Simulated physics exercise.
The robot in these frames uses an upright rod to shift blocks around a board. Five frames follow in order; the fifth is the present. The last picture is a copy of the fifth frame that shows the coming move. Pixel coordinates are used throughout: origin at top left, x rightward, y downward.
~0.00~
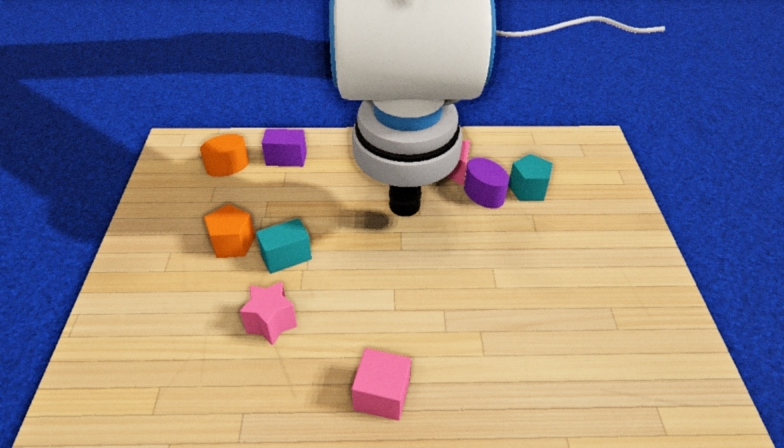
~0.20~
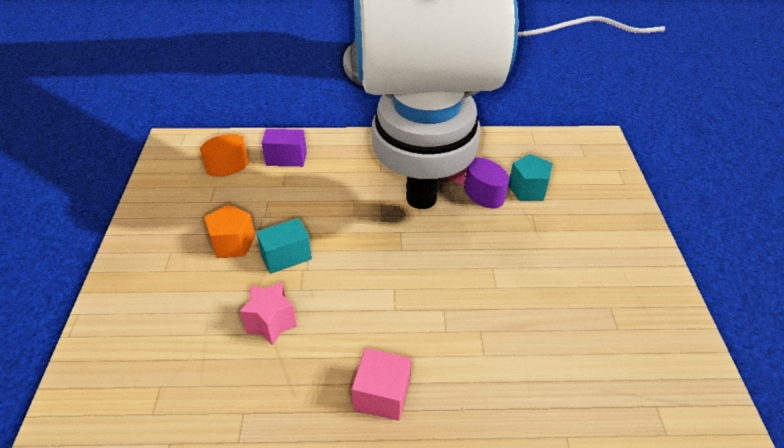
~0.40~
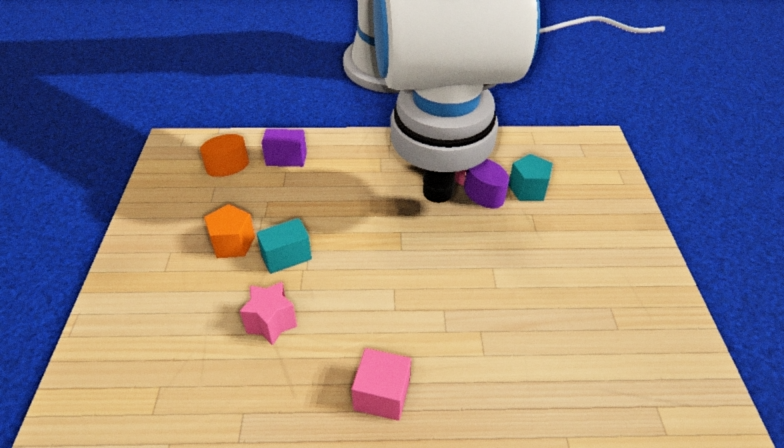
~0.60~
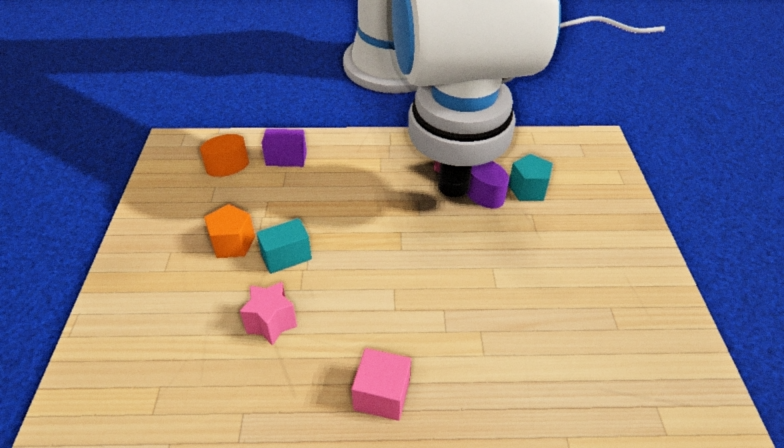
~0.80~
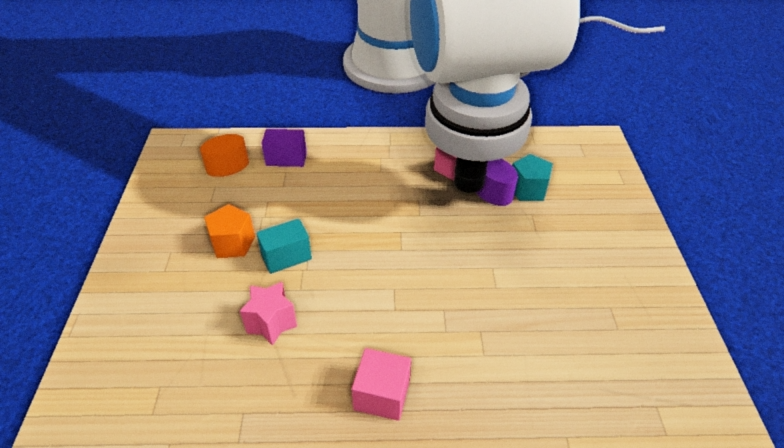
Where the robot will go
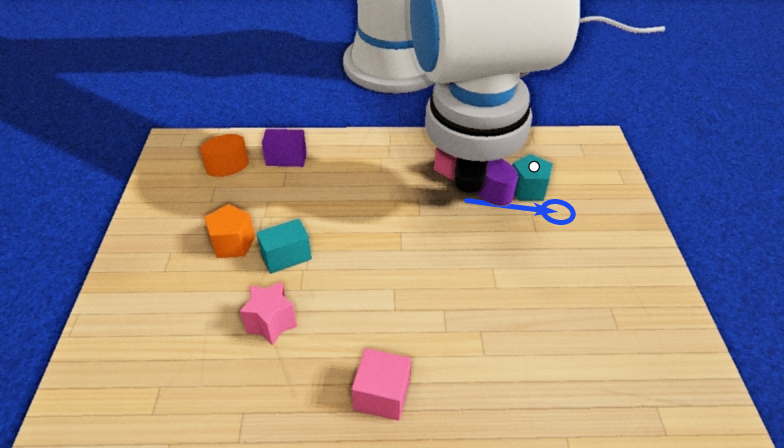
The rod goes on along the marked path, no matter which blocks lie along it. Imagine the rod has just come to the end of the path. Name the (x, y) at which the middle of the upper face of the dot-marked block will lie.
It should be at (584, 149) by then.
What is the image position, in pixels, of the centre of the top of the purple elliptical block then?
The centre of its top will be at (574, 169).
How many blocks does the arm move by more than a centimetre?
Blocks that move over 1 cm: Two.
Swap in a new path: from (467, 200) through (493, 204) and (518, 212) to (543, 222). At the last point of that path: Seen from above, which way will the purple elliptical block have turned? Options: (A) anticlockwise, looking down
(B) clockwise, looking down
Correct choice: A.
The line goes straight from (467, 200) to (558, 212); the dot is on the turquoise five-sided block.
The first path, step by step. One third of the way, rod at (501, 188); purple elliptical block at (524, 169), turned 20° anticlockwise; turquoise five-sided block at (557, 161).
Two thirds of the way, rod at (533, 192); purple elliptical block at (551, 169), turned 40° anticlockwise; turquoise five-sided block at (575, 155), turned 30° anticlockwise.
At the end, rod at (563, 195); pink three-sided block unmoved; purple elliptical block at (574, 169), turned 65° anticlockwise; turquoise five-sided block at (584, 149), turned 50° anticlockwise.
